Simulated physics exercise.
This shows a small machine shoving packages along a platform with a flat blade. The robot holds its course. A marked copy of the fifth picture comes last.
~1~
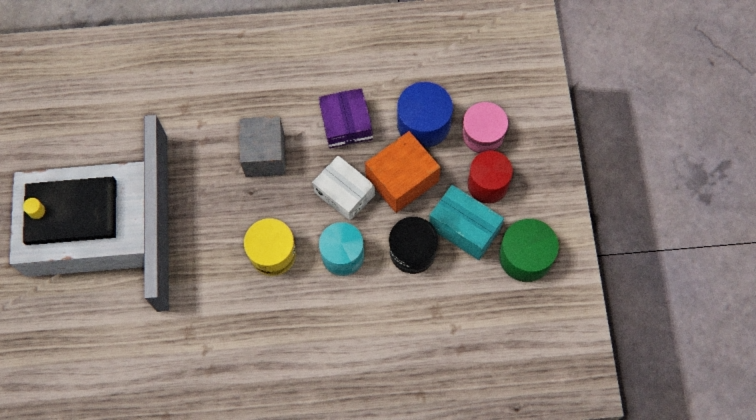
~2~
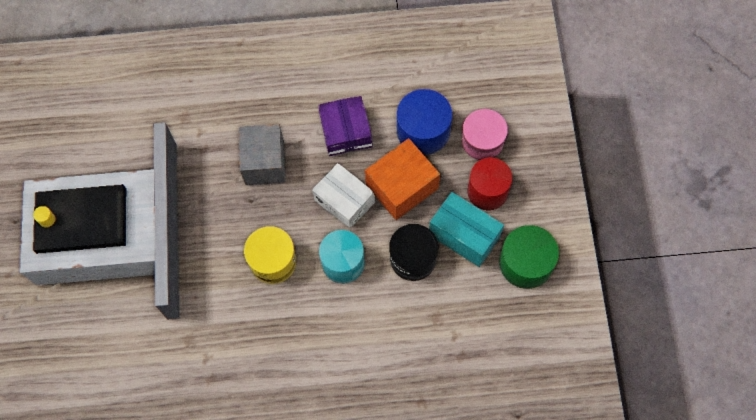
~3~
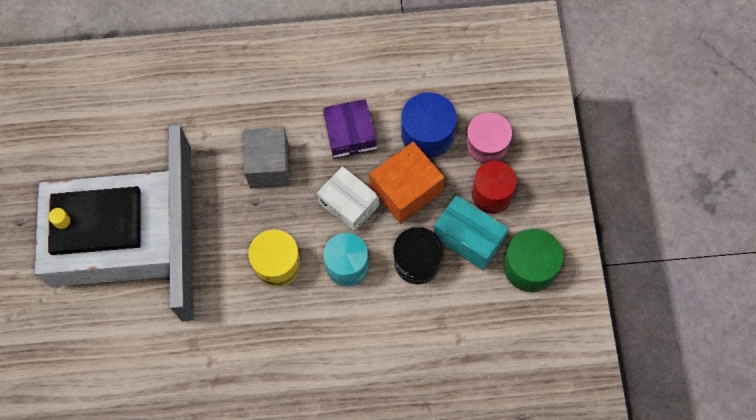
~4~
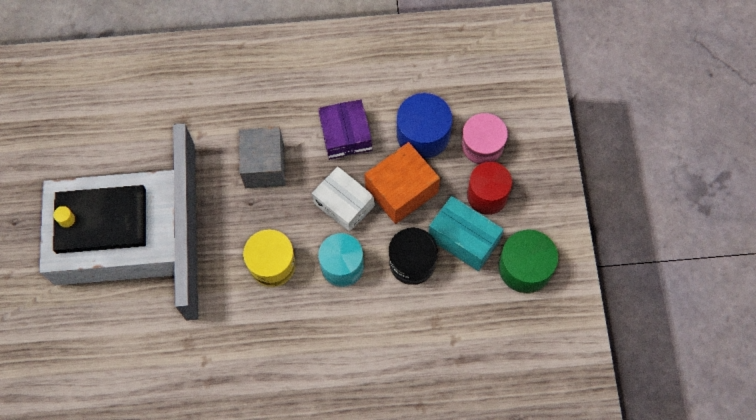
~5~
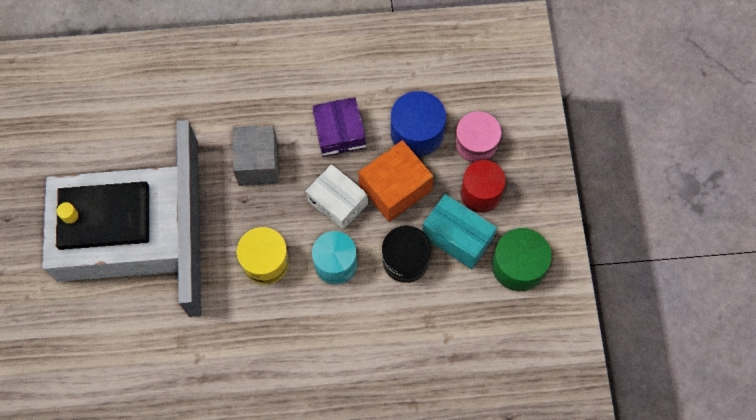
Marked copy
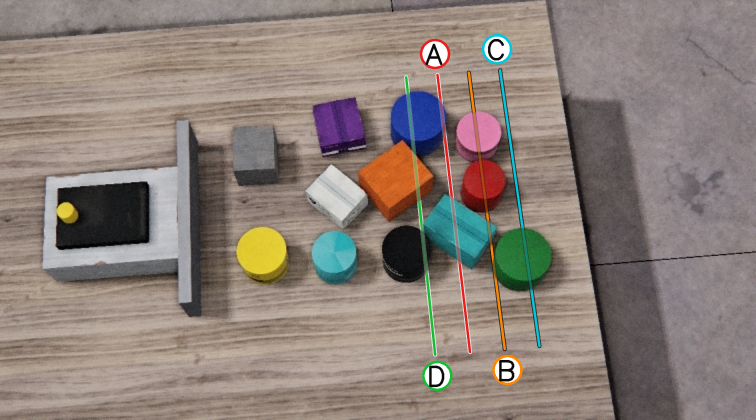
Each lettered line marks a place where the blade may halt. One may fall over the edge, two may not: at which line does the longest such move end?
At A, and not beyond.
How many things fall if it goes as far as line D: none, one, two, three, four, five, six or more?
In all, none.
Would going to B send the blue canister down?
By then, yes.
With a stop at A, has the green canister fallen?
No.
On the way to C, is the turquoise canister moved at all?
Yes.
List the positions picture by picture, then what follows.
The first frame shows black pail (414, 246); grey crate (262, 147); pink pail (484, 128).
The second frame shows robot (87, 217); blue canister (424, 122).
The third frame shows robot (101, 219); red canister (494, 187).
The fourth frame shows robot (107, 218); orange crate (402, 183).
The fifth frame shows robot (110, 214); turquoise box (459, 232); turquoise canister (335, 258); white parcel (337, 198).
On the marked copy, A at (453, 206); B at (486, 203); C at (519, 201); D at (420, 209).
Taking A. A third of the way, robot (207, 206); purple parcel (348, 126); grey crate (307, 151).
Two thirds of the way, robot (305, 199); pink pail (526, 148); red canister (502, 183).
When it is over, robot (377, 193); red canister (573, 184); blue canister (555, 100); none fallen.
As for the rest, B drops three; C drops six; D is within the limit but short.
